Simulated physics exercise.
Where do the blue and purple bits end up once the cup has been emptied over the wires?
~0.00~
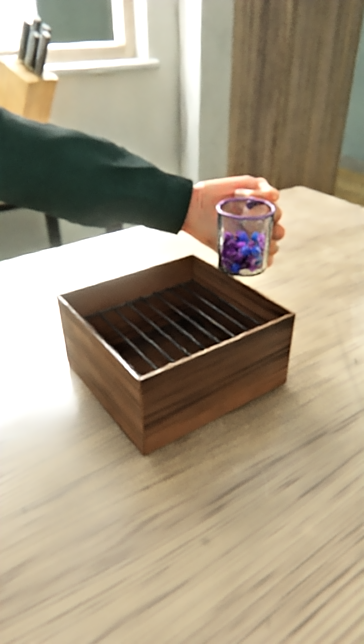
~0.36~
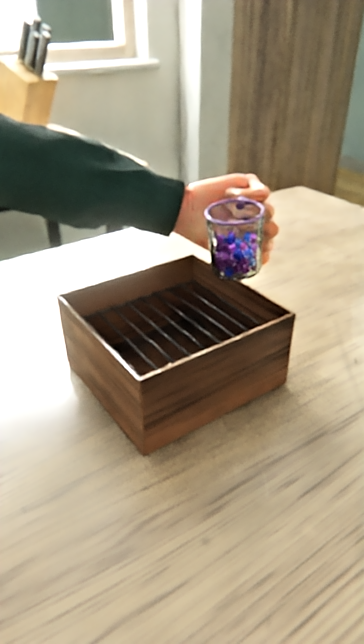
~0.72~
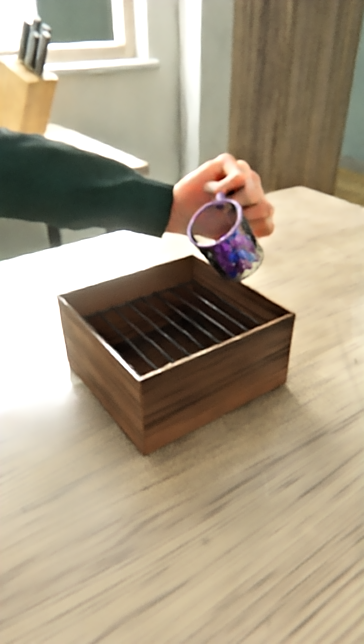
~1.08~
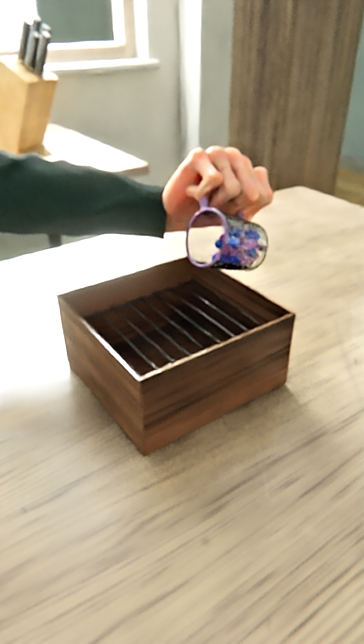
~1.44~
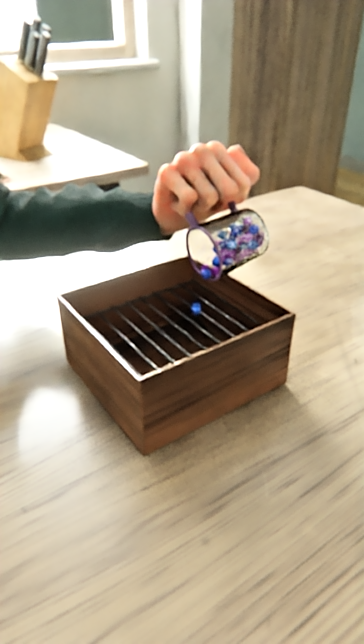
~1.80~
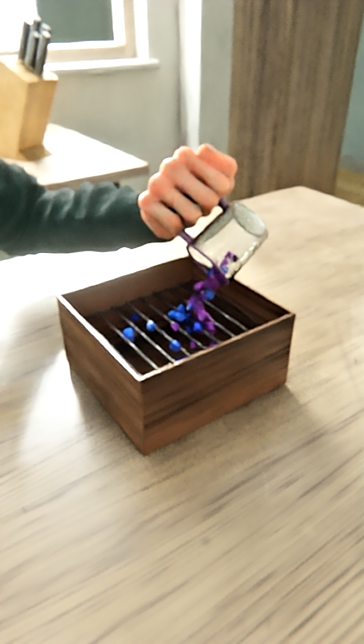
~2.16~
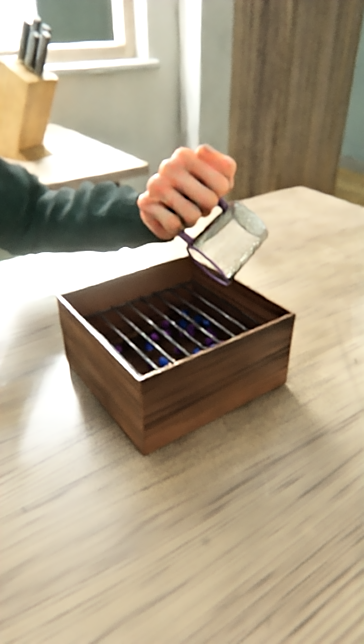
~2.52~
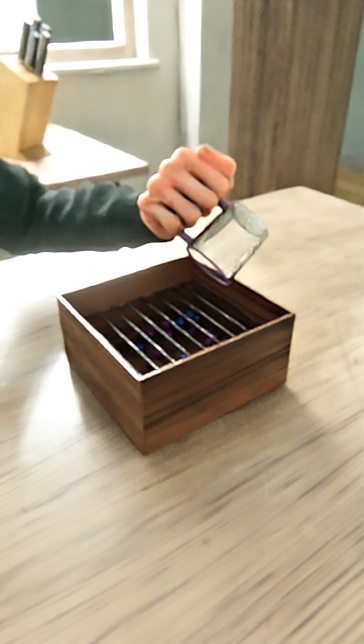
Both the blue and the purple bits pass between the wires and end up under the grille, inside the box.
On a pale wooden table in a bright room, seen from slightly above, an open dark wooden box stands with thin metal wires spanning its inside, while a knife block and window show behind at the left. A hand in a dark green sleeve holds a clear cup of blue and purple bits above the box's far right side. The hand moves a little left and tips the cup onto its side, and a blue bit drops first. The cup tilts further and the rest tumble out onto the wires. They slip through the gaps and end up beneath the grille, leaving the cup empty.
